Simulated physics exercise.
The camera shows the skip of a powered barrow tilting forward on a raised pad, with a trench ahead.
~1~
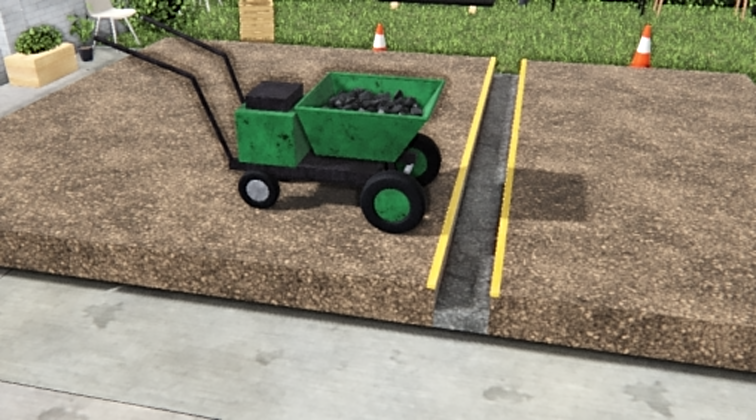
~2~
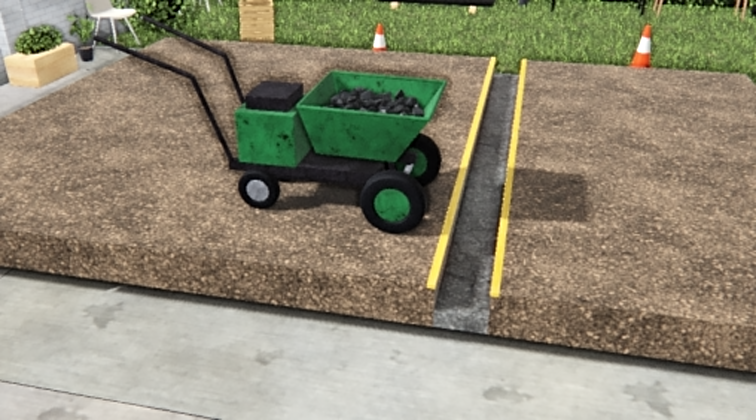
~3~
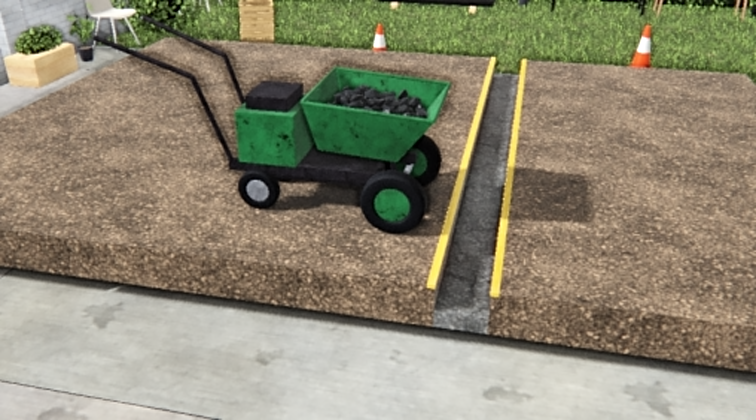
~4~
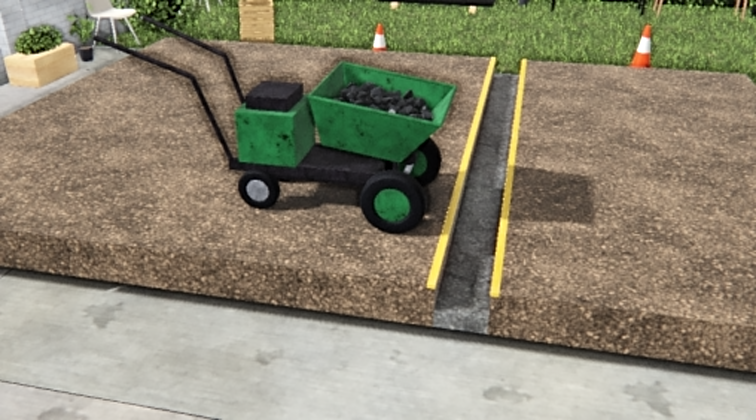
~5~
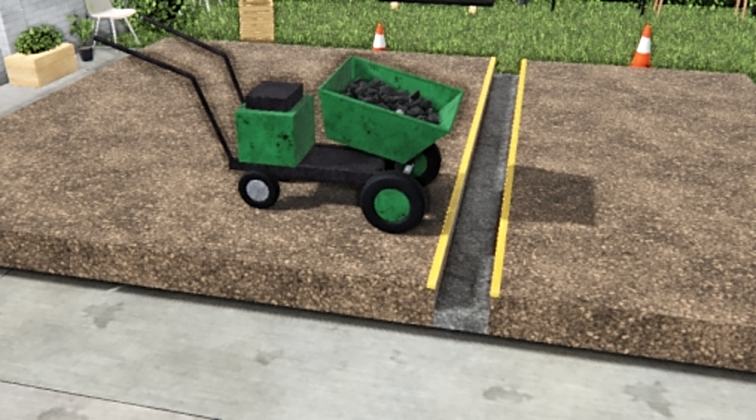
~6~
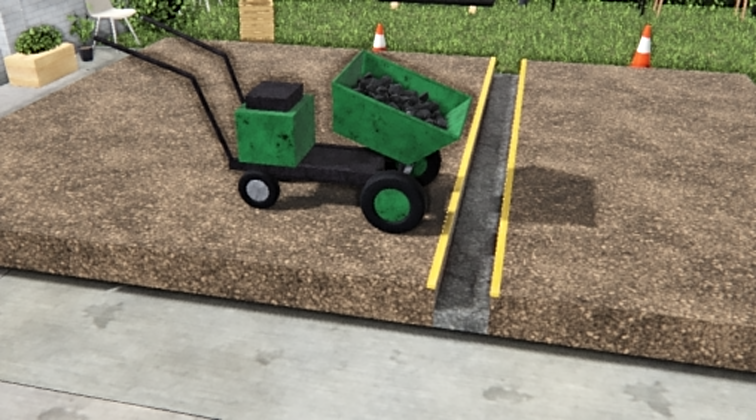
A green powered barrow with black handles and a skip of dark lumps stands on a raised brown gravelly pad, seen from slightly above and to the side. Just right of it a narrow grey trench runs between two yellow edge strips, with pale concrete in front and grass and orange cones behind. The skip starts level, then tilts gradually forward to the right, while the wheels and camera stay still.
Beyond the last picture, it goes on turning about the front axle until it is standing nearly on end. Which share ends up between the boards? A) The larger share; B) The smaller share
The answer is B.
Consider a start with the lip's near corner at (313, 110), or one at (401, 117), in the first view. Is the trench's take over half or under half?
Case one - a minority; case two - a majority.
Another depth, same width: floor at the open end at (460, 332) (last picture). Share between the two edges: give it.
Estimate: Approx. 20 %.
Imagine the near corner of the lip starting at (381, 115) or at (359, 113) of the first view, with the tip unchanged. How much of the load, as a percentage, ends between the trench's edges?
Okay, so the first one ends at 80 % and the second at 70 %.
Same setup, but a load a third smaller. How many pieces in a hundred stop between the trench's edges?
Something like 20 in a hundred.
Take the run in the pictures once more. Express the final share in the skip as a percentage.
It comes out at some 20 in a hundred.
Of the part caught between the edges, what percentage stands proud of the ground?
Around 10 in a hundred.
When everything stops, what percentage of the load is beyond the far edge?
60 percent.
Soon, skip tipped steeply; all in the skip.
A while on, skip tipped right over; nearly all in the skip; a small part beyond it; a stray few falling.
Towards the end, skip tipped right over; about half in the skip; a small part in or heaped over the trench; about half beyond it.
Finally, skip tipped right over; about a quarter in the skip; about a quarter in or heaped over the trench; about two thirds beyond it.
